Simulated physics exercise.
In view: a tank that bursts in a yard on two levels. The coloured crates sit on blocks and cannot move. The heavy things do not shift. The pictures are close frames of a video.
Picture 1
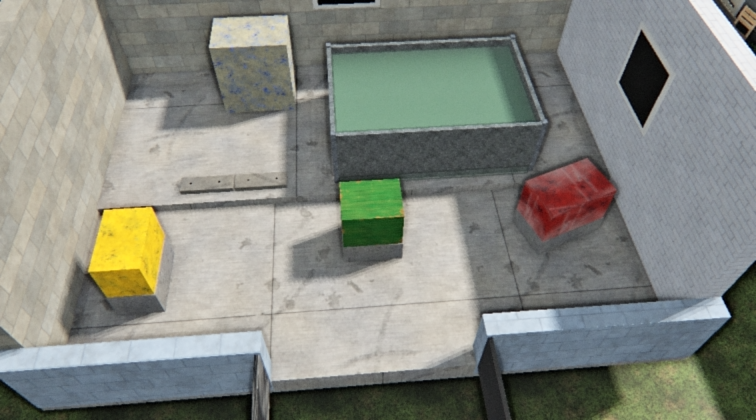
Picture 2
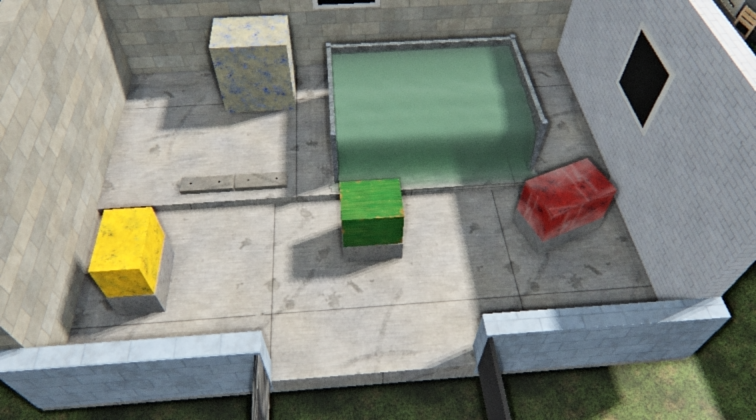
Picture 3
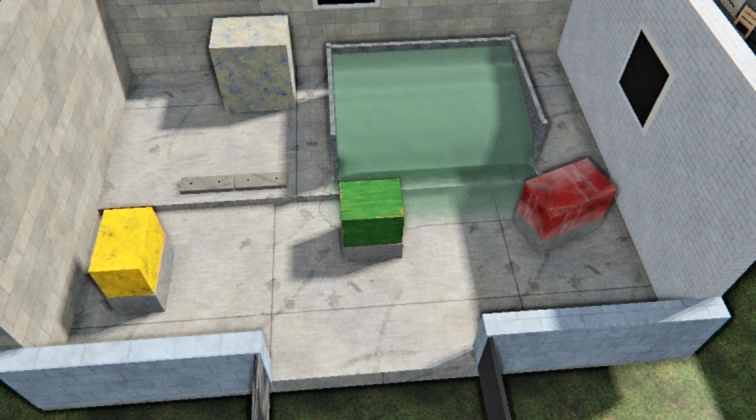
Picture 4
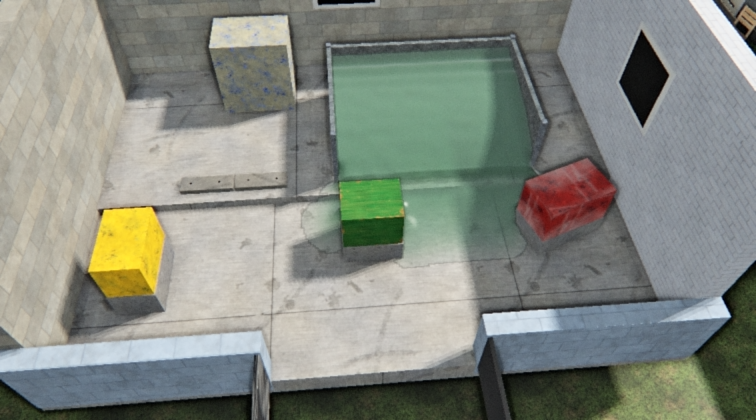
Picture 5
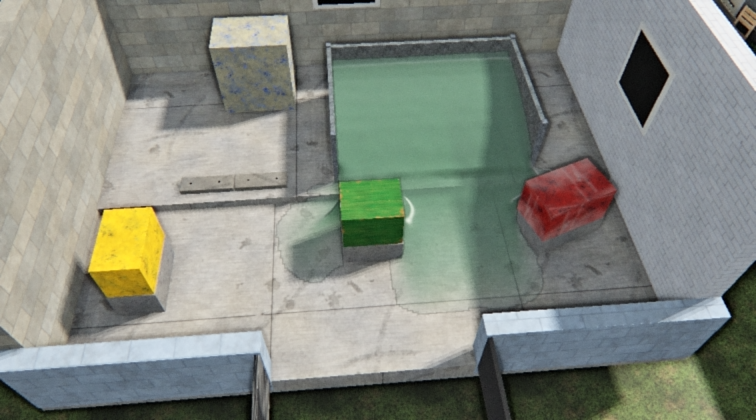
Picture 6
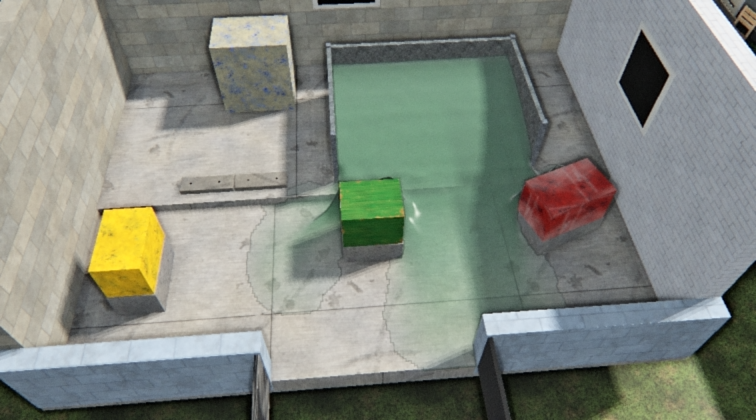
In a walled yard on two levels, a tank's front giving way and green water spreading around a green block toward the viewer.
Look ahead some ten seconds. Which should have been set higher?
The red crate gets wet; the yellow crate stays dry; the green crate gets wet.
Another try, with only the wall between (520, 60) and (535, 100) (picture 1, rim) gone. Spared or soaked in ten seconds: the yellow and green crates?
Then: The yellow crate is spared, the green crate escapes it.
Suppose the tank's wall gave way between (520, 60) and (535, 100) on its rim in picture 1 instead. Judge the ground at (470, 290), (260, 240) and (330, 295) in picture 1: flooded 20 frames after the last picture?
One after the other: Wet, no water, covered.
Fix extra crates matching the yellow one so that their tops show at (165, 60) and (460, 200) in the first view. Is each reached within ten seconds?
In turn: Is safe, ends up wet.
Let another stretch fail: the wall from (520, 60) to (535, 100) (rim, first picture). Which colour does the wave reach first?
That is the one in red.
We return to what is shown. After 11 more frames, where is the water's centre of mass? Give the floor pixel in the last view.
Roughly at (429, 221).
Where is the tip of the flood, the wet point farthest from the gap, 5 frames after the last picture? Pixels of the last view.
I would point to (109, 373).
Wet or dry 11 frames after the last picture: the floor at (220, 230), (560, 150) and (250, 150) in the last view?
One after the other: Awash, flooded, no water.
A moment on, water covers 45 % of the floor; the red crate water round its plinth, the yellow crate water round its plinth, the green crate water round its plinth.
Next, water covers 60 % of the floor; the red crate water round its plinth, the yellow crate water round its plinth, the green crate water round its plinth.
Then, water covers 65 % of the floor; the red crate water round its plinth, the yellow crate water round its plinth, the green crate water round its plinth.
Later, water covers 75 % of the floor; the red crate water round its plinth, the yellow crate water round its plinth, the green crate water round its plinth.
In the end, water covers 85 % of the floor; the red crate was topped, the yellow crate stayed above the water, the green crate was topped.
